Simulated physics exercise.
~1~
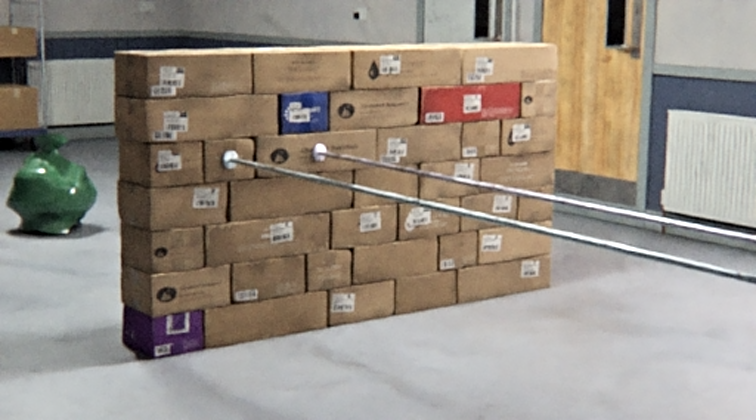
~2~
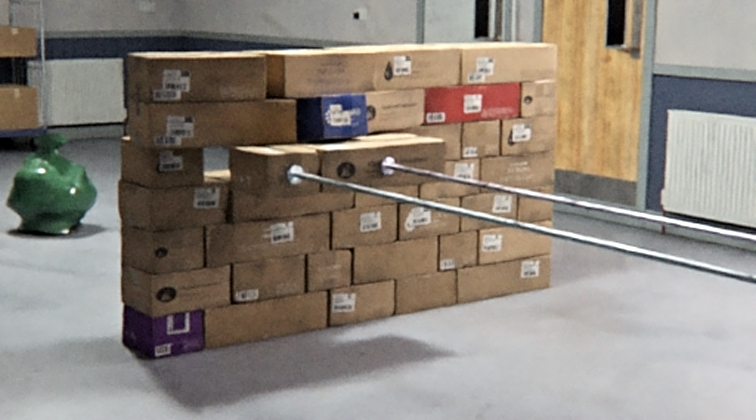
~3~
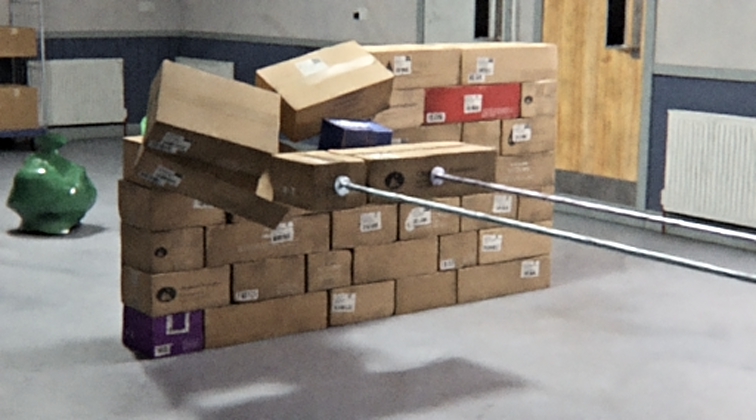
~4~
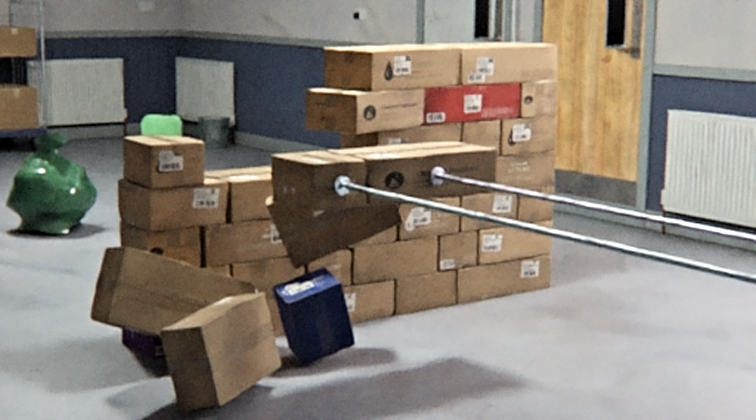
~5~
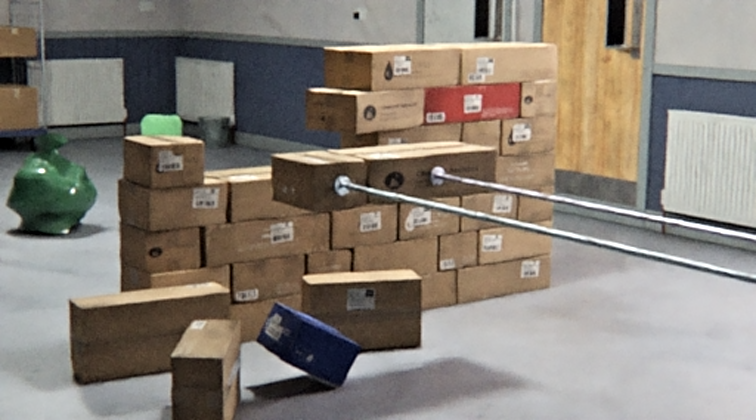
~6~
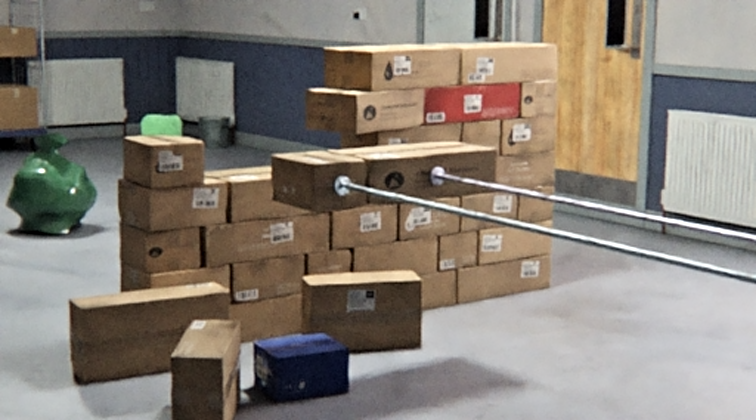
Two steel rods drew a pair of neighbouring boxes partway out of a cardboard box wall, and the upper left section tipped and tumbled. The blue box and three brown ones ended on the floor in front, while the red one stayed in place.
